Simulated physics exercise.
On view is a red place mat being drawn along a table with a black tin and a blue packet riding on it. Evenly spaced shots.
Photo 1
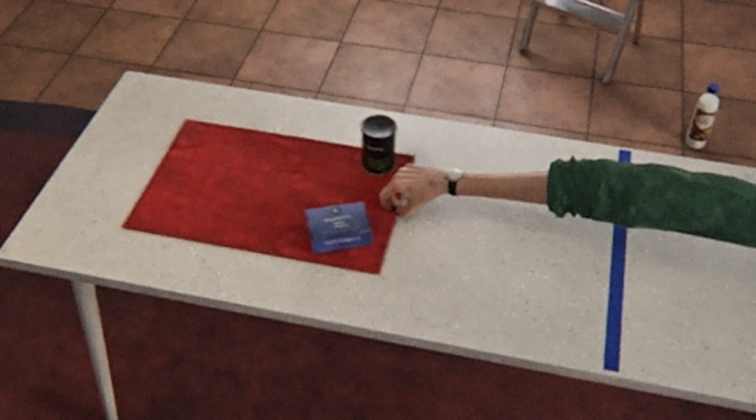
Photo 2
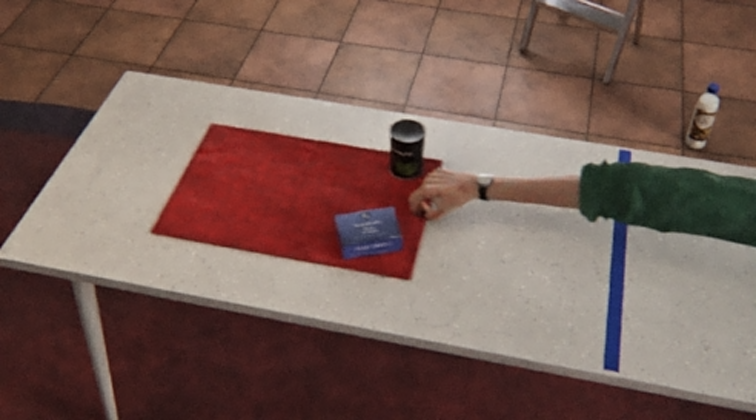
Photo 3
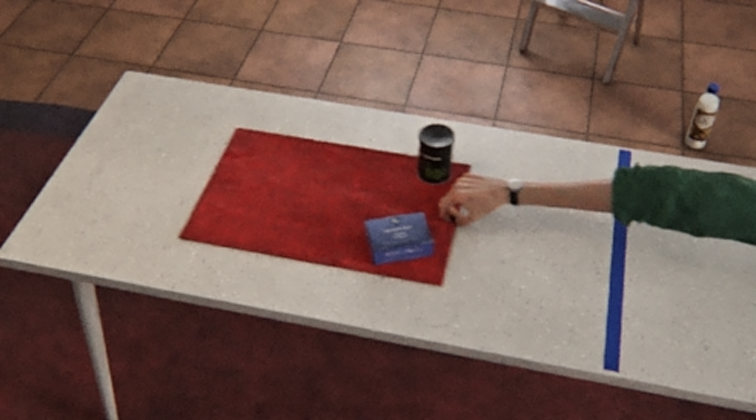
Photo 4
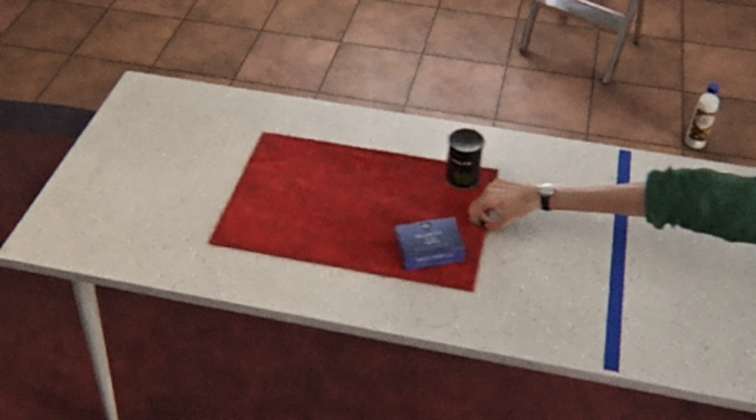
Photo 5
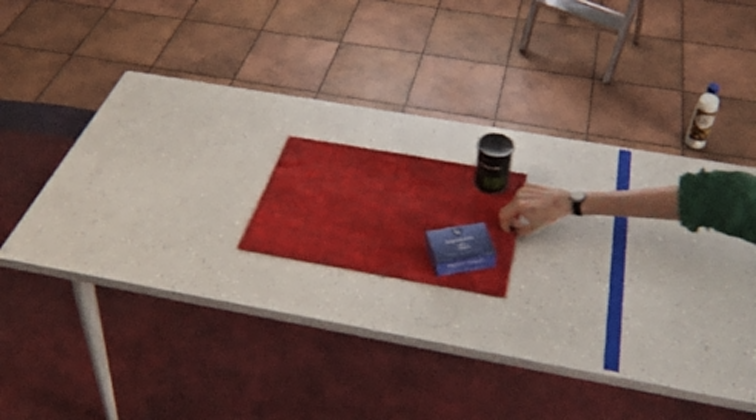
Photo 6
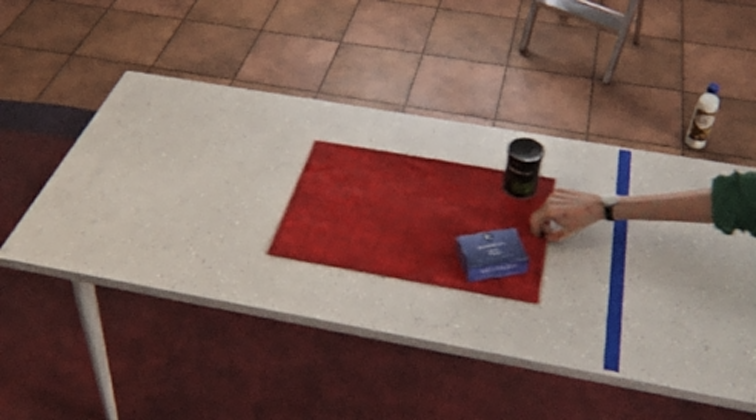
A red place mat slides steadily to the right across a pale table, drawn by a hand gripping its right edge, with a black tin and a blue packet riding along on it. The green-sleeved arm draws back rightward as the mat nears a strip of blue tape, leaving more bare table at left.
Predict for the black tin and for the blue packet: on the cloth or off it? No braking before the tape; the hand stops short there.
Prediction - black tin: Off; blue packet: Off.
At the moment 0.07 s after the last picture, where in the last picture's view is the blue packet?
Roughly at (536, 262) in the last view.
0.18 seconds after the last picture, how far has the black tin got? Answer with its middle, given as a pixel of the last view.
(626, 185).
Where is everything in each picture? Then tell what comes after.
The first frame shows place mat end (379, 274); black tin (379, 126); blue packet (338, 220); tape (613, 349).
The second frame shows place mat end (410, 280), far hem (150, 233); blue packet (368, 226).
The third frame shows place mat end (442, 286); black tin (437, 135).
The fourth frame shows place mat end (473, 292), far hem (208, 243); blue packet (430, 236).
The fifth frame shows place mat end (505, 298); black tin (496, 144).
The sixth frame shows place mat end (538, 304), far hem (267, 254); black tin (526, 149); blue packet (493, 247); tape (613, 349).
Then, 0.07 s after the last picture, hem short of the tape; black tin on the cloth near (564, 175); blue packet on the cloth near (536, 262).
Then, 0.18 s after the last picture, hem at the tape; black tin ahead of the hem near (626, 185); blue packet on the cloth near (601, 274).
At rest, hem at the tape; black tin ahead of the hem near (701, 199); blue packet ahead of the hem near (678, 288). The black tin shoots off the front and the blue packet slides clear of the cloth.
